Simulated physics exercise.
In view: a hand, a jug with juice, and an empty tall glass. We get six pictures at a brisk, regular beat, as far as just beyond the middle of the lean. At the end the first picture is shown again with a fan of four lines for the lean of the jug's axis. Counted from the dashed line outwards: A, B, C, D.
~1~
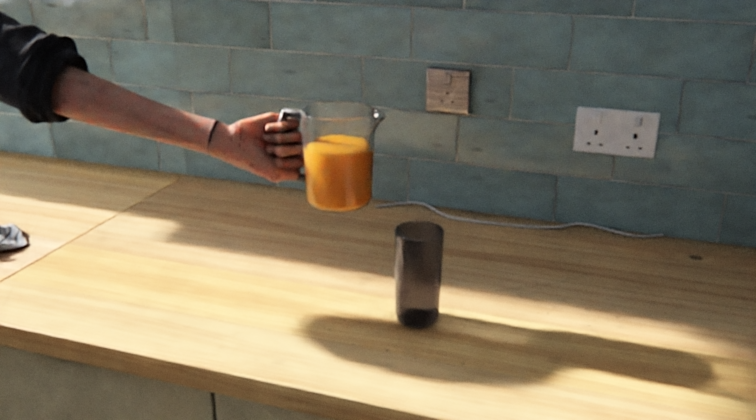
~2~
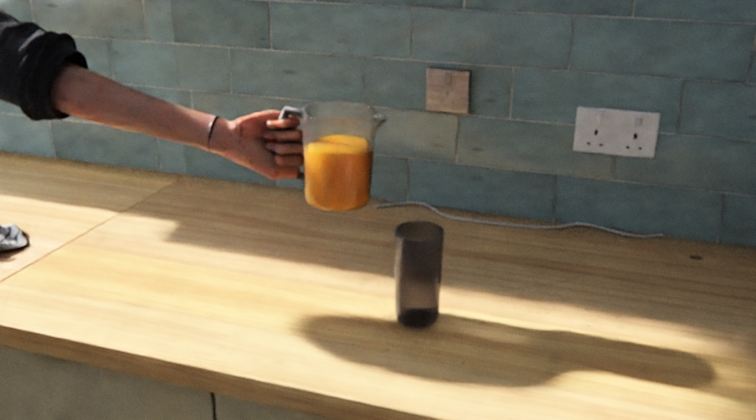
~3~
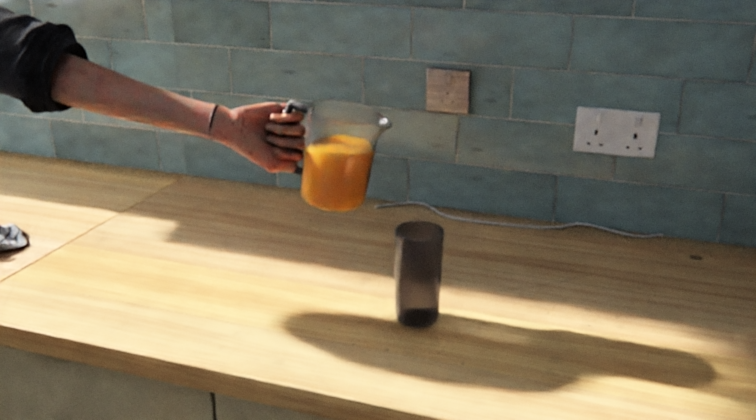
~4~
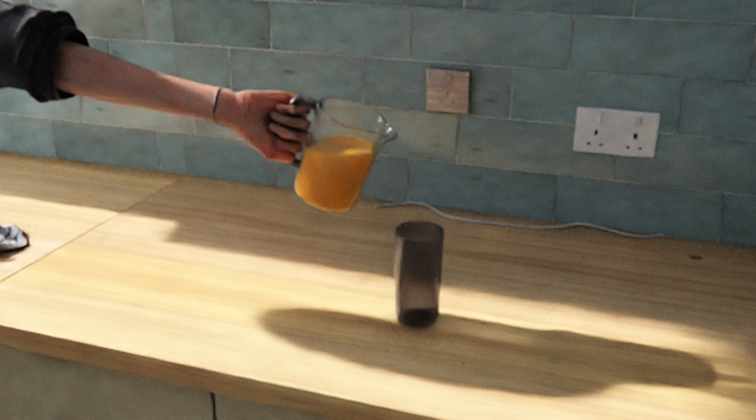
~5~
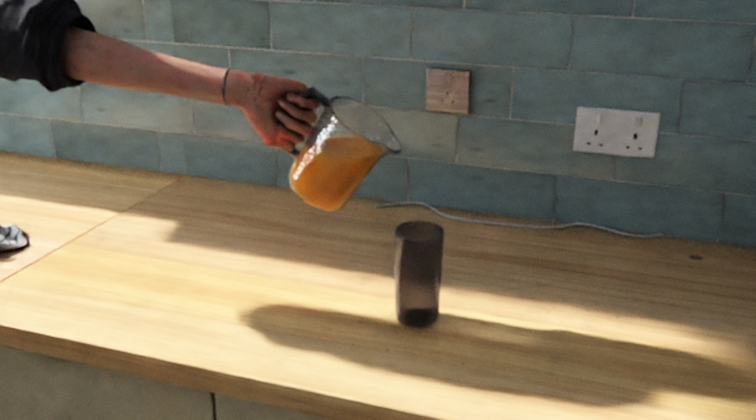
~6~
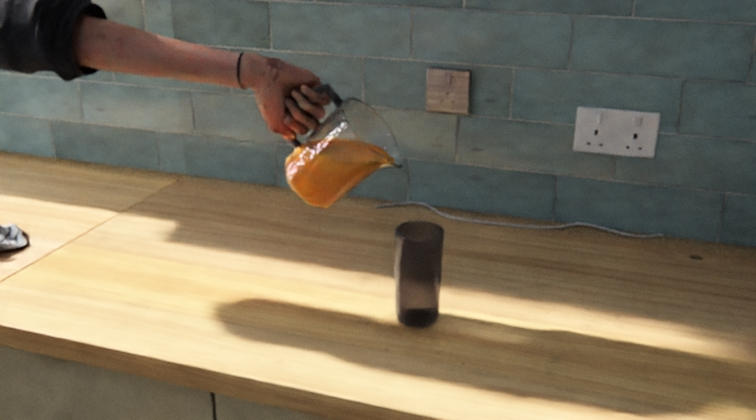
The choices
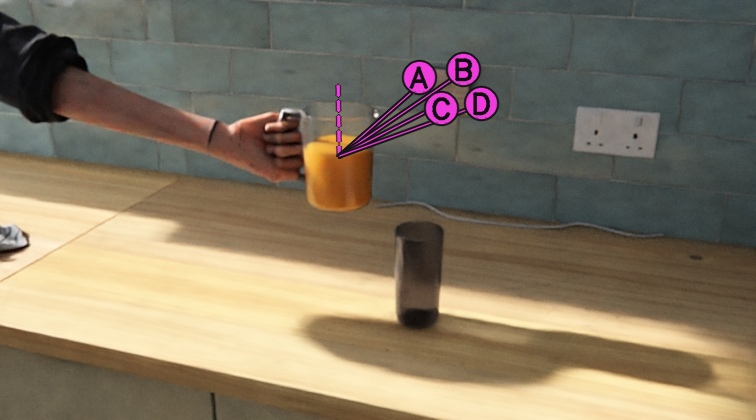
A hand reaching in from the left, its arm in a dark sleeve, holds a clear jug of orange juice above a sunlit wooden counter, seen from slightly above. A tall, empty, smoky-dark glass stands below and to the right, before blue-green wall tiles with white sockets. The hand rises slightly and tilts the jug steadily rightward, the juice sliding towards its lip while the camera stays still.
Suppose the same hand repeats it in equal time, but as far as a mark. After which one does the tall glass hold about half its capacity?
I would pick line D.
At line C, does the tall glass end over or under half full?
Under.
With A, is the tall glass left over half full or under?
Under half.
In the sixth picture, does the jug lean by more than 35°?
Yes.
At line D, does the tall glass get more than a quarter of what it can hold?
Yes.
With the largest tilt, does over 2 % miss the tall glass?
No.
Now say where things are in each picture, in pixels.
Upright, lip at (384, 117); rim of the tall glass round (419, 230); nothing has left yet, in the first picture.
Tipped about 2°, lip at (386, 119); nothing has left yet, in the second picture.
Tipped about 9°, lip at (391, 126); nothing has left yet, in the third picture.
Tipped about 20°, lip at (396, 137); nothing has left yet, in the fourth picture.
Tipped about 32°, lip at (400, 151); nothing has left yet, in the fifth picture.
Tipped about 46°, lip at (401, 166); nothing has left yet, in the sixth picture.
On the marked copy, A at (410, 93); B at (450, 80); C at (424, 112); D at (466, 110).
Choosing A, the tall glass ends with about 7 % of what it can hold.
Choosing B, the tall glass ends with about 16 % of what it can hold.
Choosing C, the tall glass ends with about 30 % of what it can hold.
Choosing D, the tall glass ends with about 49 % of what it can hold.
